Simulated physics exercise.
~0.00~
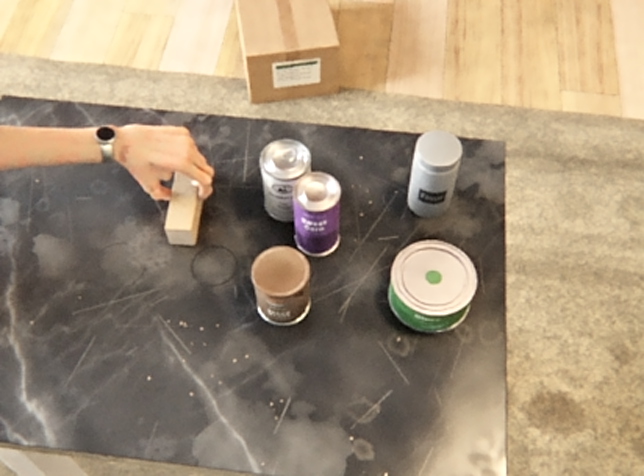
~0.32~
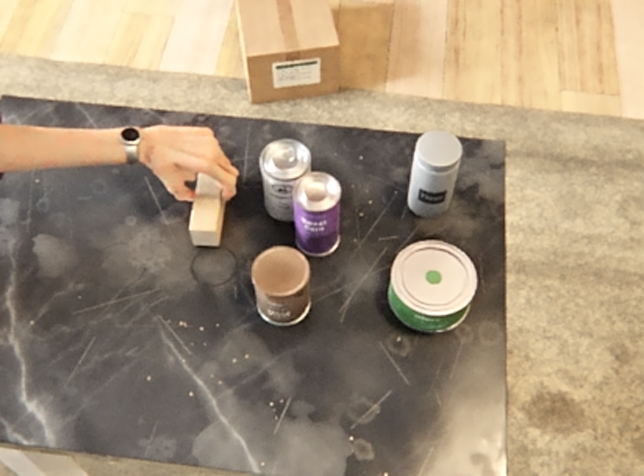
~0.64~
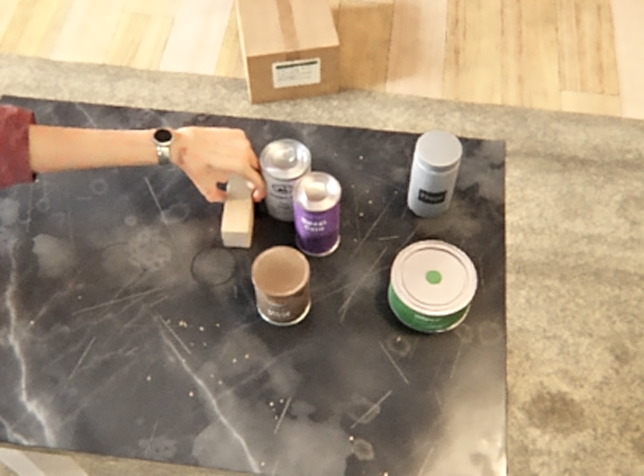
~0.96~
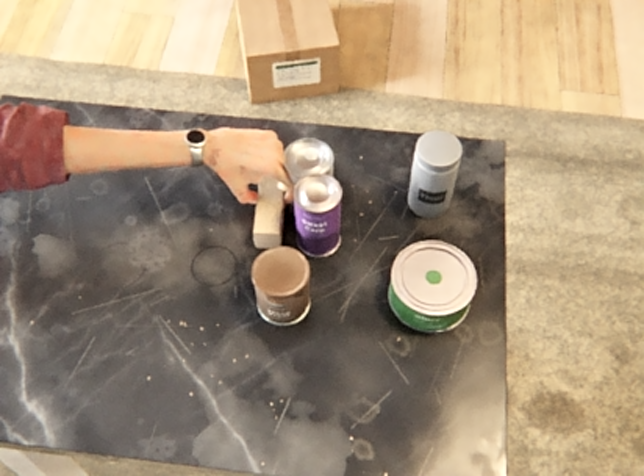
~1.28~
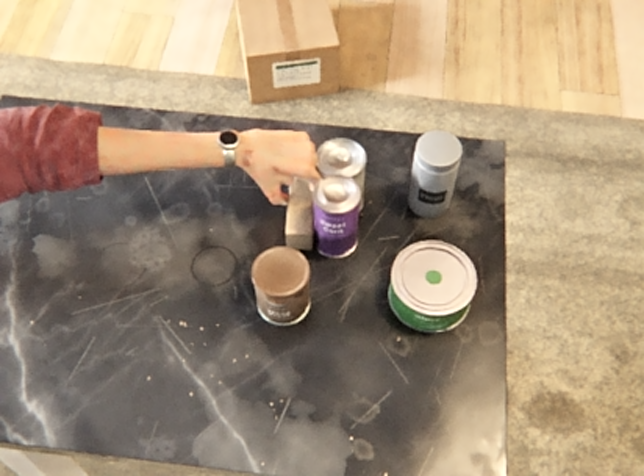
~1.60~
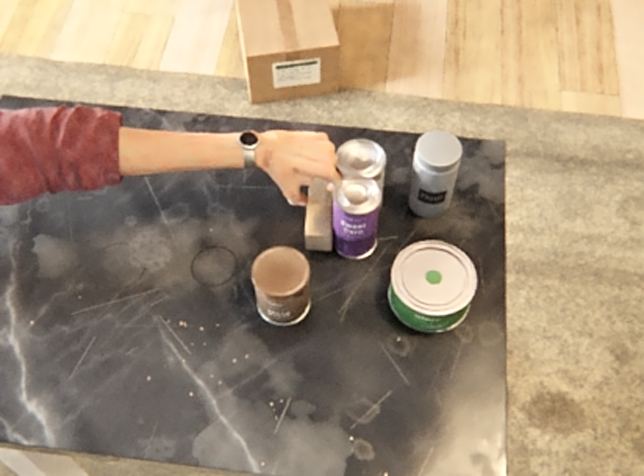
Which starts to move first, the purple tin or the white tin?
The white tin starts to move first, and the purple tin begins sliding to the right shortly after it.
